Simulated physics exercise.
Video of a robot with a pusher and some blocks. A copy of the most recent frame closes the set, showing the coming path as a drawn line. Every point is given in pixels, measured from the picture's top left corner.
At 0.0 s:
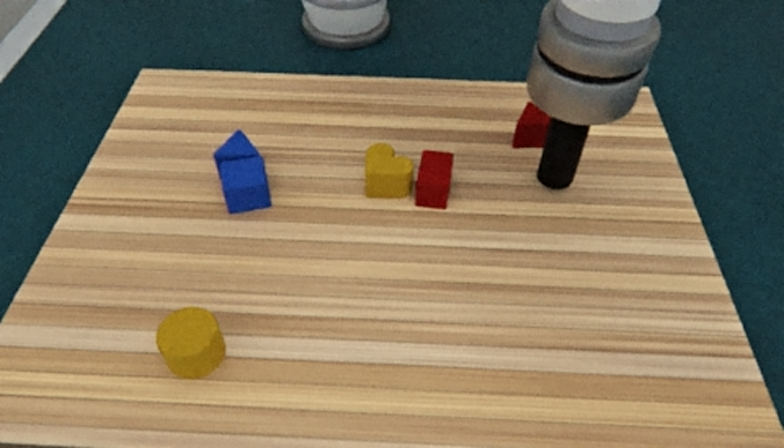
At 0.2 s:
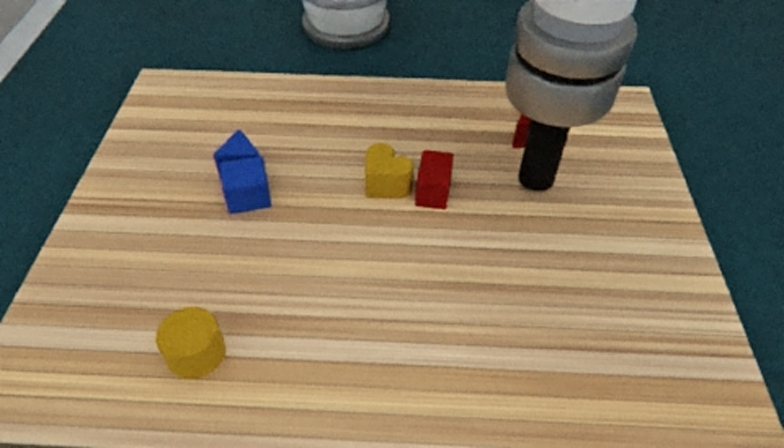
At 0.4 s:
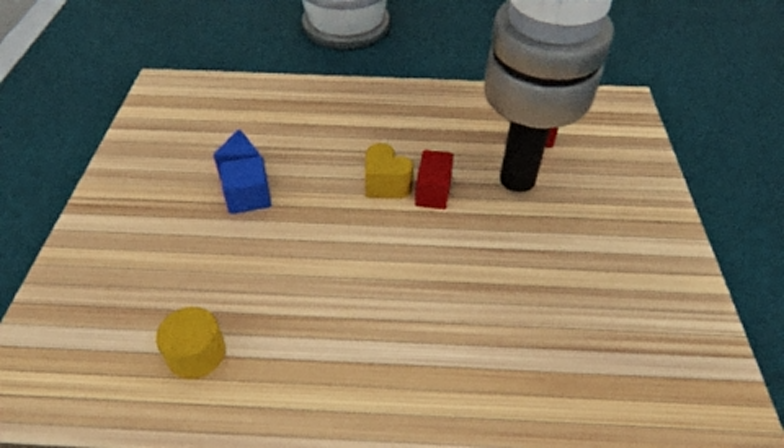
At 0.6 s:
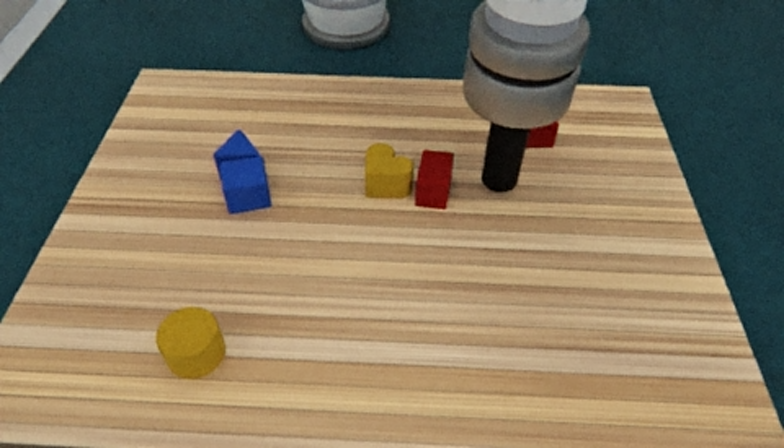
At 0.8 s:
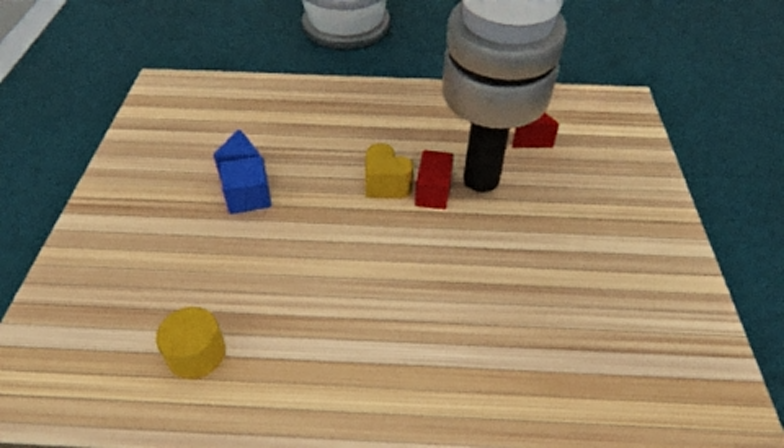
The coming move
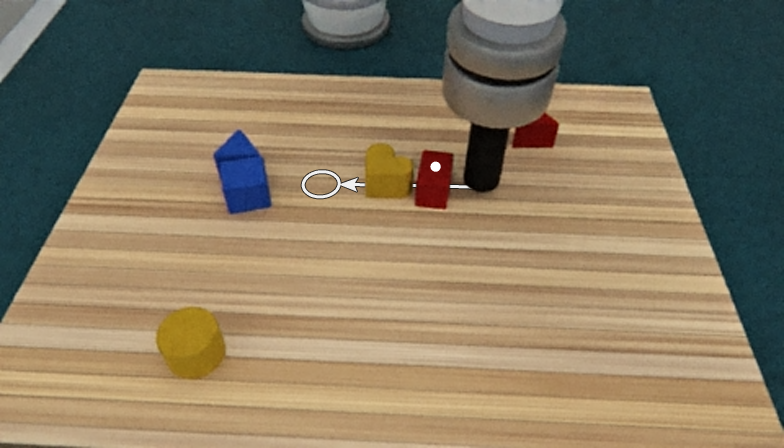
To begin with, a robot's black pusher stands at the right of a striped wooden board, partly hiding a red block behind it. It slides steadily left, passing in front of that block and nearing the red oblong beside the yellow heart, while all the blocks stay still.
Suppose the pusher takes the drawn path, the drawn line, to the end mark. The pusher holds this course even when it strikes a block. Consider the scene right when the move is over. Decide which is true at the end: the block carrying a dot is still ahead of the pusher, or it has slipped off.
It lies beside or behind the pusher.
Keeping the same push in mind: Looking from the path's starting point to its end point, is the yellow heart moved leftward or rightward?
That's a shift to the left.
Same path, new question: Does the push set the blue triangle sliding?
In short: No.
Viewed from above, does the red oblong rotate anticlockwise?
Yes, that is how it ends up.
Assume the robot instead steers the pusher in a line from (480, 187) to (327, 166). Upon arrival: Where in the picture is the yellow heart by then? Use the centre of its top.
I think it will end close to (325, 173).
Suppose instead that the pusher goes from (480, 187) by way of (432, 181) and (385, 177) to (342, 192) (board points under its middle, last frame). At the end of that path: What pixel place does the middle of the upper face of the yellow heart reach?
Close to (302, 189).
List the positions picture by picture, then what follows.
Tip of the pusher (555, 177), middles of tops, blue triangle (237, 145), blue square block (243, 172), yellow heart (386, 160), red oblong (436, 167), in the first picture.
Pusher (536, 179), nothing pushed, in the second picture.
Pusher (518, 180), nothing pushed, in the third picture.
Pusher (499, 180), nothing pushed, in the fourth picture.
Pusher (481, 180), blue triangle (237, 145), blue square block (243, 172), yellow heart (386, 160), red oblong (436, 167), in the fifth picture.
The line goes in a line from (480, 187) to (321, 184); the dot is on the red oblong.
What follows on the original path. One third of the way, pusher (427, 178); yellow heart (354, 162), turned 45° clockwise; red oblong (398, 173), turned 45° anticlockwise.
Two thirds of the way, pusher (373, 177); yellow heart (326, 165), turned 85° clockwise; red oblong (364, 187), turned 65° anticlockwise.
At the end, pusher (320, 176); blue triangle unmoved; blue square block (230, 175); yellow heart (274, 169), turned 65° clockwise; red oblong (360, 189), turned 85° anticlockwise.
